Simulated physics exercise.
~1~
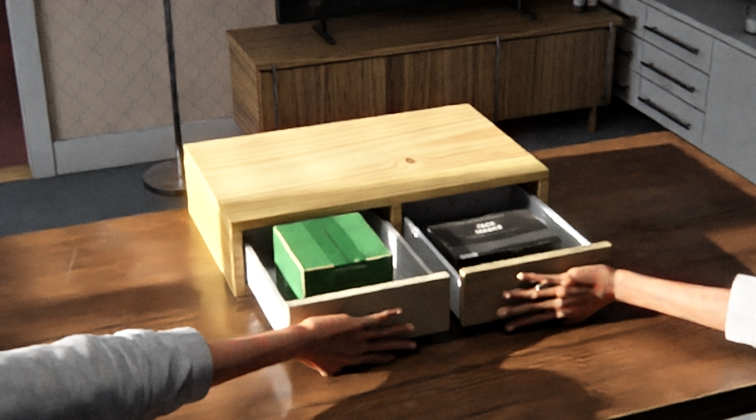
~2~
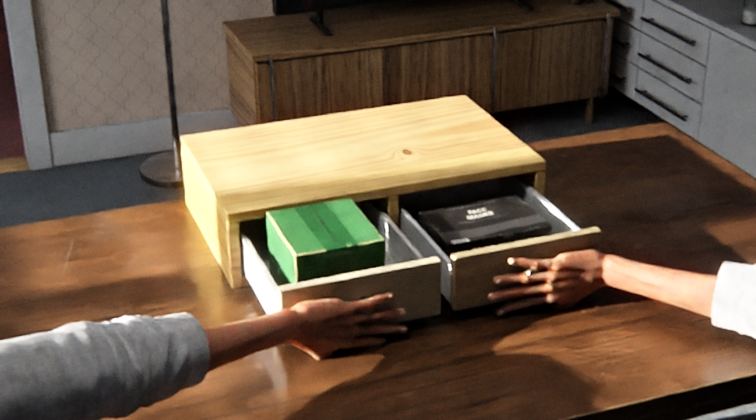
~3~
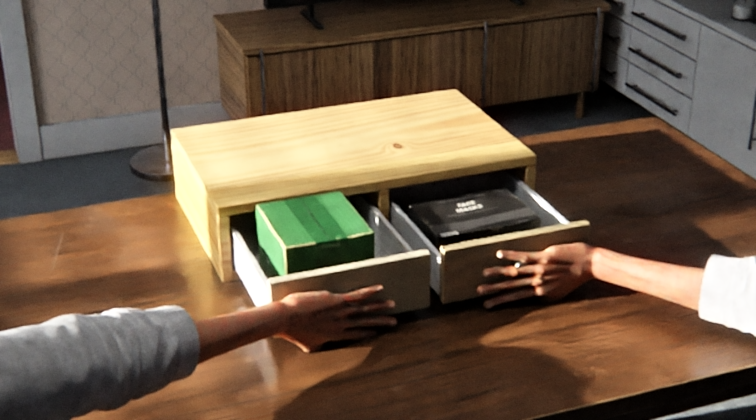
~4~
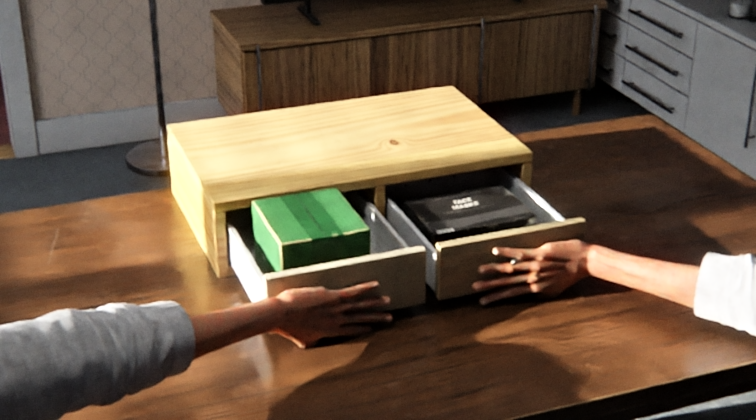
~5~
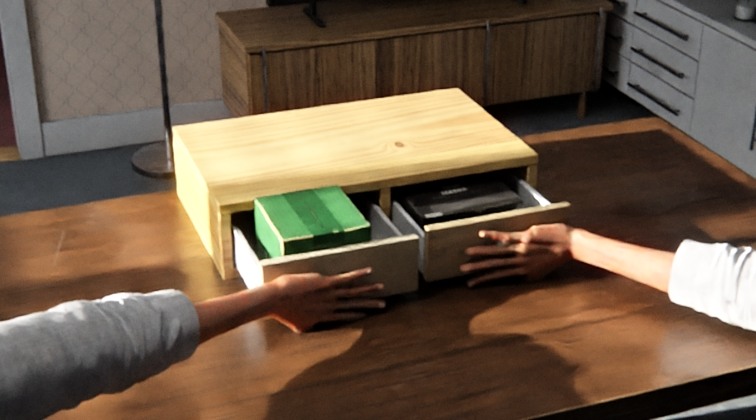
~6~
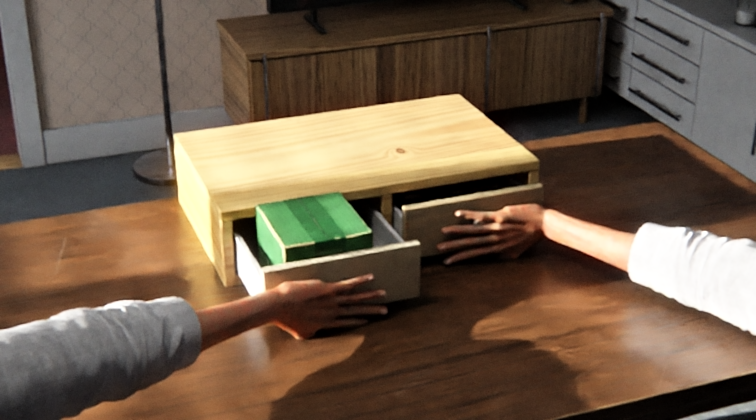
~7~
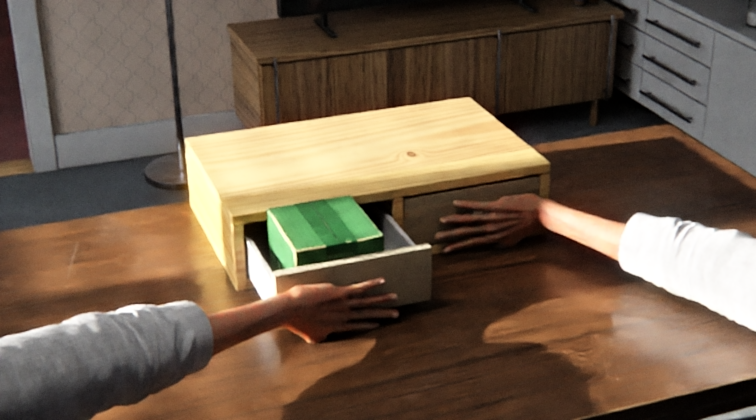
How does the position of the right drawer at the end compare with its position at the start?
At the start the right drawer is pulled out of the chest with the black box showing, and by the end it has been pushed back into the chest and is closed.
